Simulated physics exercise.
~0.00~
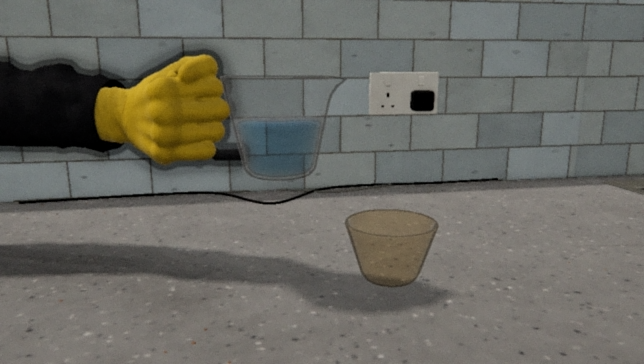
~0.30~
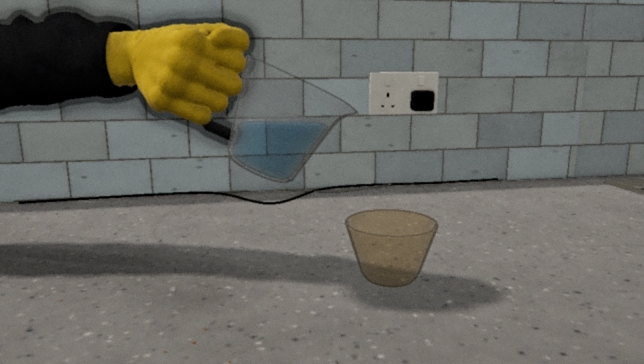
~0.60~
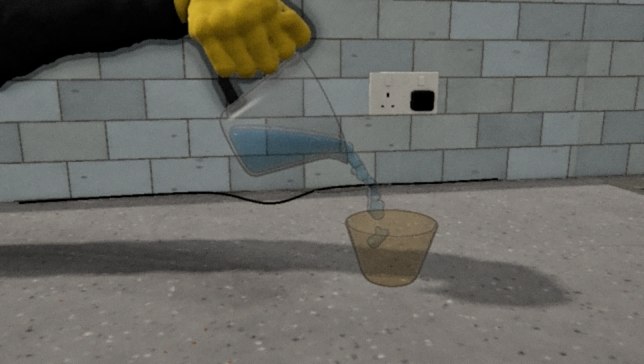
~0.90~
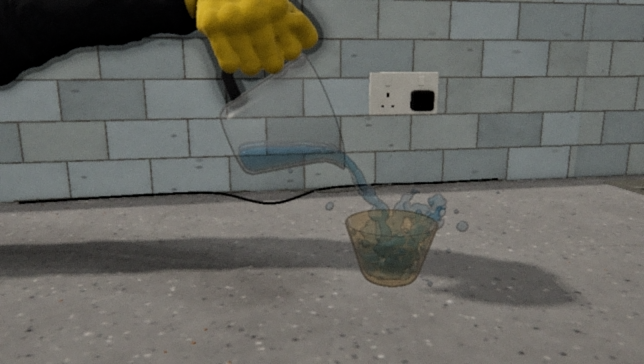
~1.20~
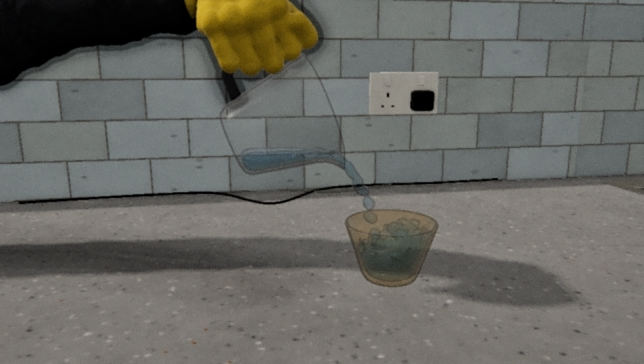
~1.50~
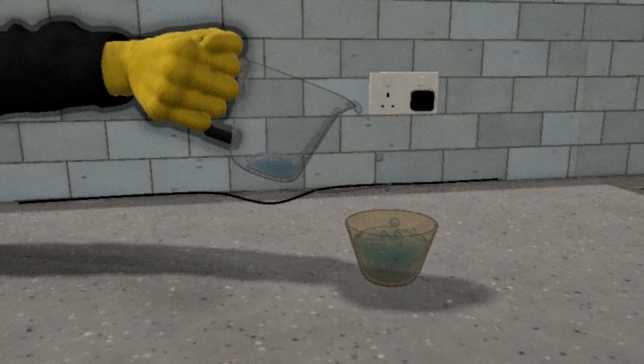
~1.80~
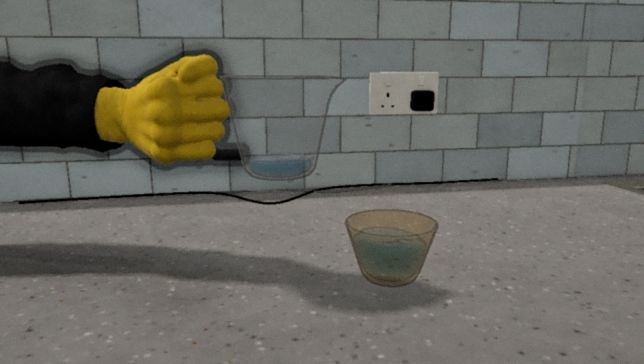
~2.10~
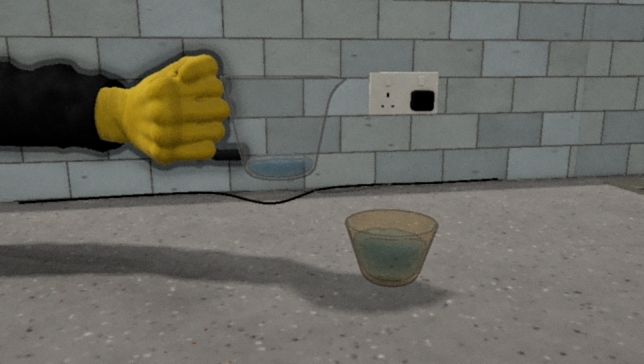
In the video, a yellow-gloved hand holds a flared jug of blue liquid above an empty teacup, tilts it rightwards and pours, with some splashing at the rim, then levels it again, leaving liquid in the teacup and a little in the jug.
